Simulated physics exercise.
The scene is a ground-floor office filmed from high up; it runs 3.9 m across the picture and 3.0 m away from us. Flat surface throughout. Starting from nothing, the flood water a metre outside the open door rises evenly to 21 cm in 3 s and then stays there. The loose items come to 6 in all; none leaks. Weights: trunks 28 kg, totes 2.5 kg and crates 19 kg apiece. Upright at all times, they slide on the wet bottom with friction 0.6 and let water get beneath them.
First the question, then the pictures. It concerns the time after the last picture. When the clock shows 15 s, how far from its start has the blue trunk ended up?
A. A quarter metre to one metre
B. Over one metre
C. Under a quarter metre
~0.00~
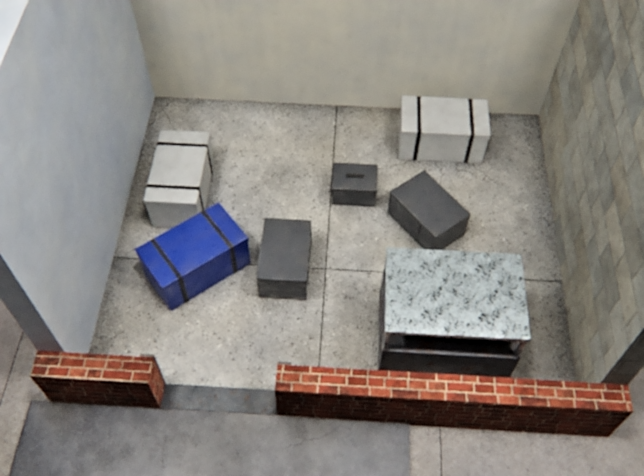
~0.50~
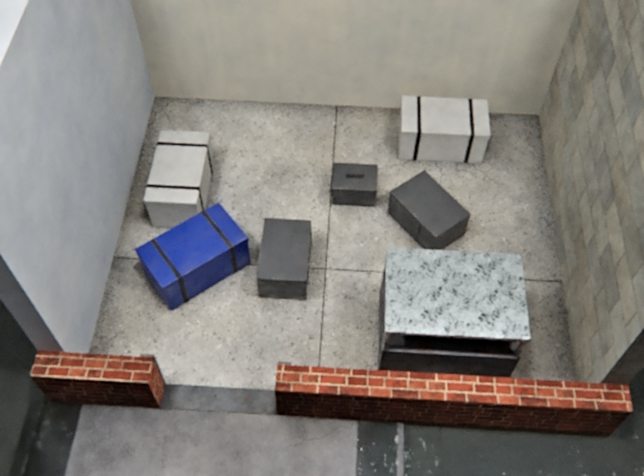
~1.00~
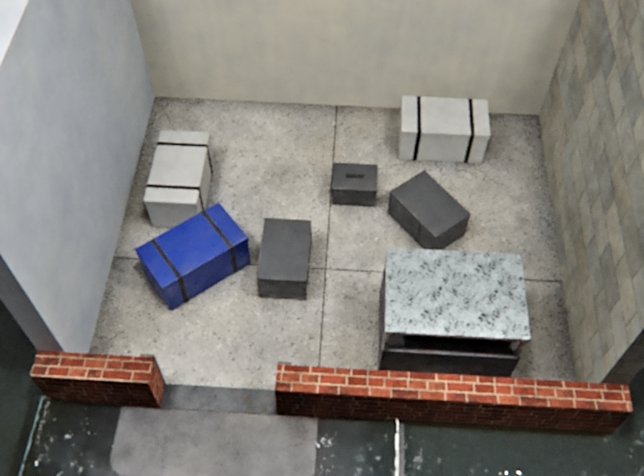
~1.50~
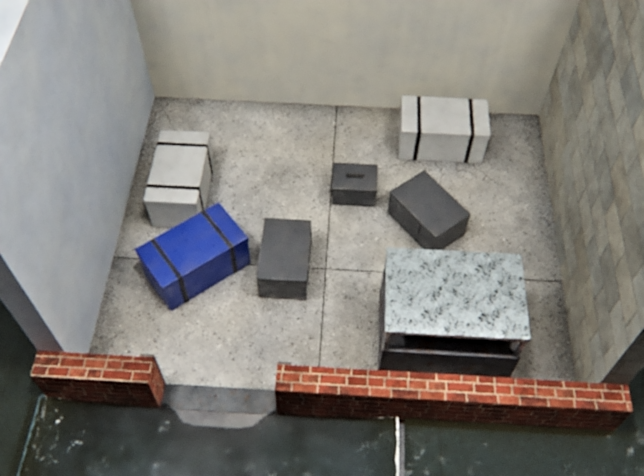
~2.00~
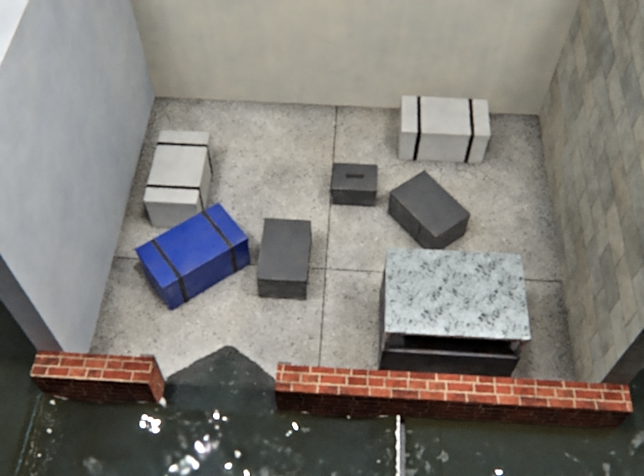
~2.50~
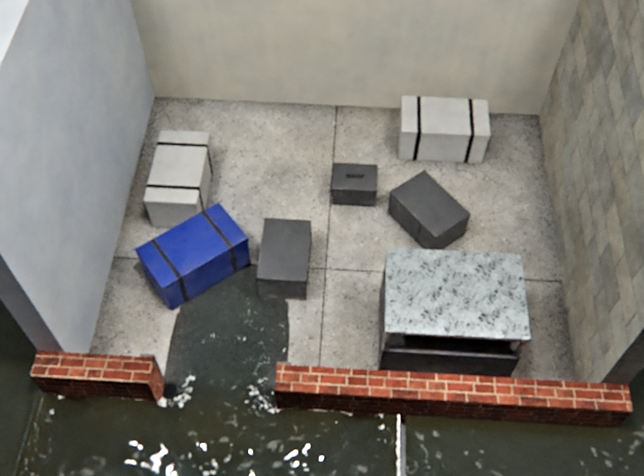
Over one metre (B).
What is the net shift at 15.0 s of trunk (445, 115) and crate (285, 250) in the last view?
They sit 250 cm and 80 cm away, in the order given.
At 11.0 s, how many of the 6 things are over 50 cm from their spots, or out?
Tally at that time: 6.
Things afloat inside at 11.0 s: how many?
6.
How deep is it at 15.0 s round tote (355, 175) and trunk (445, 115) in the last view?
Depth approx. 15 cm / 15 cm.
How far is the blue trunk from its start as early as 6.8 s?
About 30 cm.
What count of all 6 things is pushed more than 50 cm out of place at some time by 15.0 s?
I get 6.
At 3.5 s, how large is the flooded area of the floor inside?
That flooded area is roughly 2.5 m2.
After 3.5 s the blue trunk is near (185, 234), 0.1 m from its start, aground; 0 afloat.
After 6.8 s the blue trunk is near (166, 223), 0.3 m from its start, aground; 1 afloat.
After 11.0 s the blue trunk is near (363, 138), 1.8 m from its start, afloat; 6 afloat.
After 15.0 s the blue trunk is near (501, 220), 2.5 m from its start, afloat; 6 afloat.
